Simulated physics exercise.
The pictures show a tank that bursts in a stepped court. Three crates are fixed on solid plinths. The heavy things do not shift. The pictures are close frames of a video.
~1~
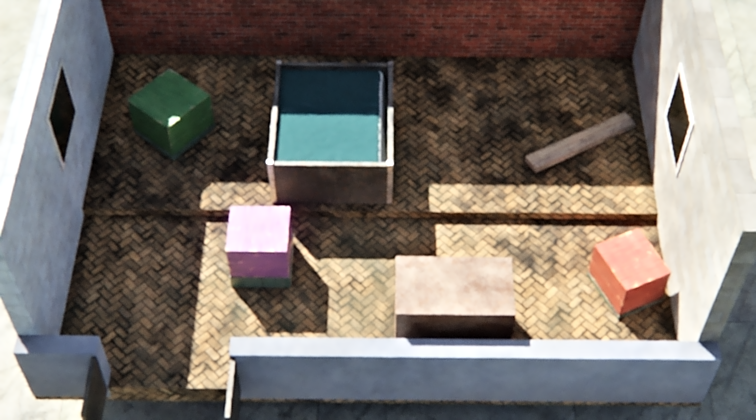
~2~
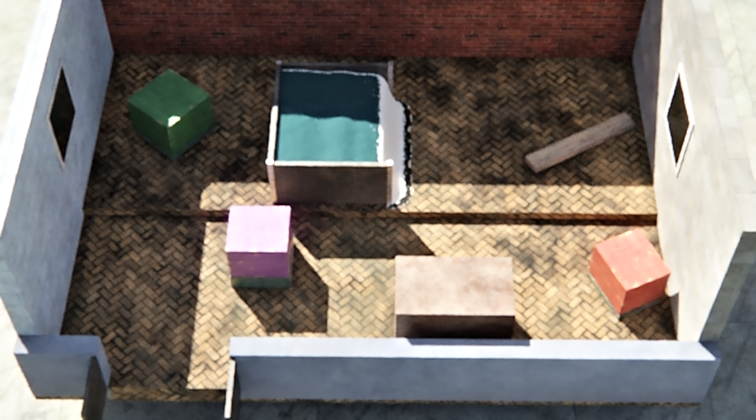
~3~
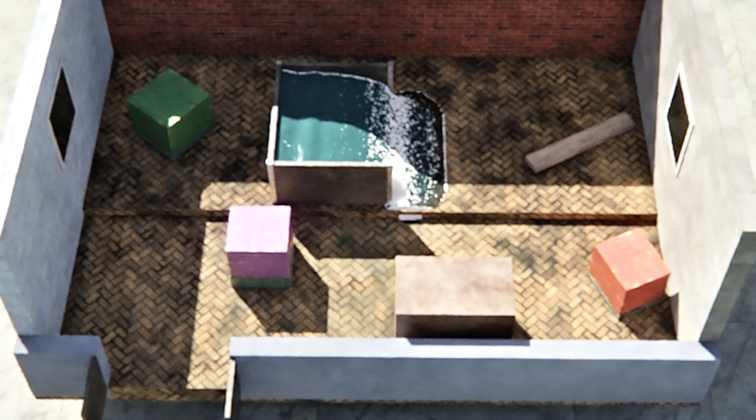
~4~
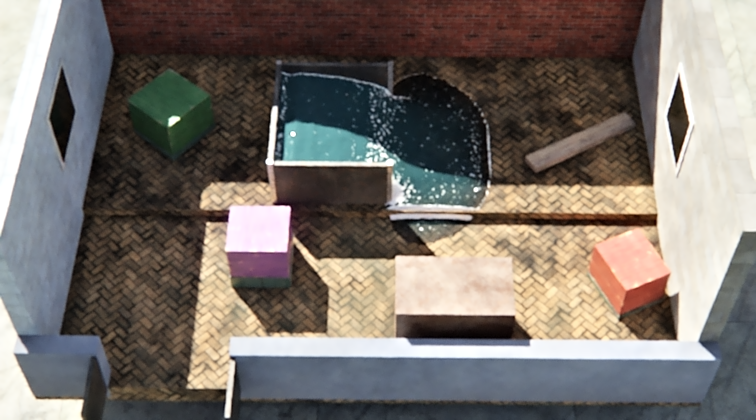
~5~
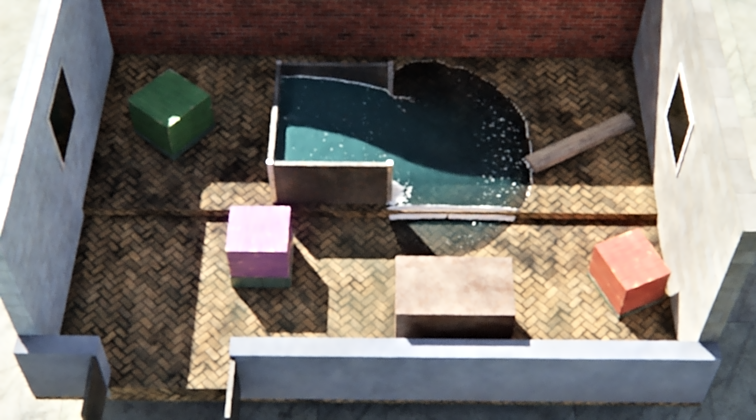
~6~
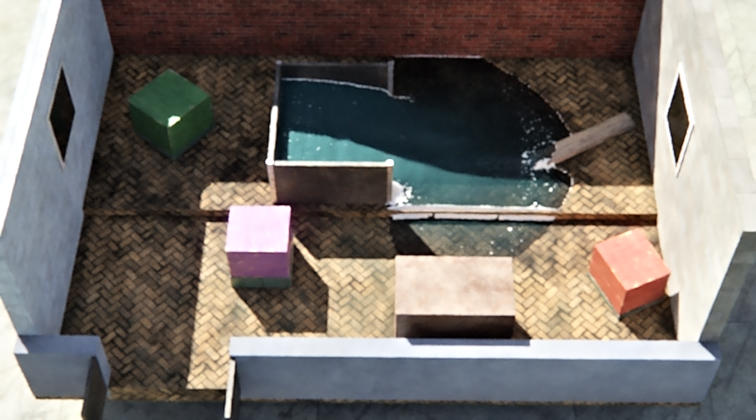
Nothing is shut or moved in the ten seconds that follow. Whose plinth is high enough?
In the end: The green crate stays dry; the red crate gets wet; the purple crate stays dry.
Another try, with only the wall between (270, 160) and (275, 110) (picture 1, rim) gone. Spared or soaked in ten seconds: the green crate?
Green crate is topped.
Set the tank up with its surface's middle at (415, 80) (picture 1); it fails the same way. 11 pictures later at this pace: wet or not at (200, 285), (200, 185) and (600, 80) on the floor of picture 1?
In that order: Free of water, no water, awash.
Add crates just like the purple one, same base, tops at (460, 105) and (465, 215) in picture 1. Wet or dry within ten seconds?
In that order: Is wetted, ends up wet.
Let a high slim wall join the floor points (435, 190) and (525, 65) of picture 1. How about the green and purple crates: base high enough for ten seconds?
Then: The green one is soaked; the purple one is spared.
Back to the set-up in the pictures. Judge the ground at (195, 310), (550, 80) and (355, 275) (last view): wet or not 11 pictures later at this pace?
In turn: Free of water, covered, no water.
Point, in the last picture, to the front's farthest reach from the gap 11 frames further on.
Close to (674, 374).
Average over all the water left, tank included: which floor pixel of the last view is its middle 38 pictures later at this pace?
At about (476, 209).
A moment on, water covers 40 % of the floor; the green crate not reached, the red crate water round its plinth, the purple crate not reached.
Next, water covers 40 % of the floor; the green crate not reached, the red crate water round its plinth, the purple crate not reached.
Then, water covers 45 % of the floor; the green crate not reached, the red crate water round its plinth, the purple crate not reached.
Later, water covers 65 % of the floor; the green crate water round its plinth, the red crate water round its plinth, the purple crate water round its plinth.
In the end, water covers 80 % of the floor; the green crate stayed above the water, the red crate was topped, the purple crate stayed above the water.
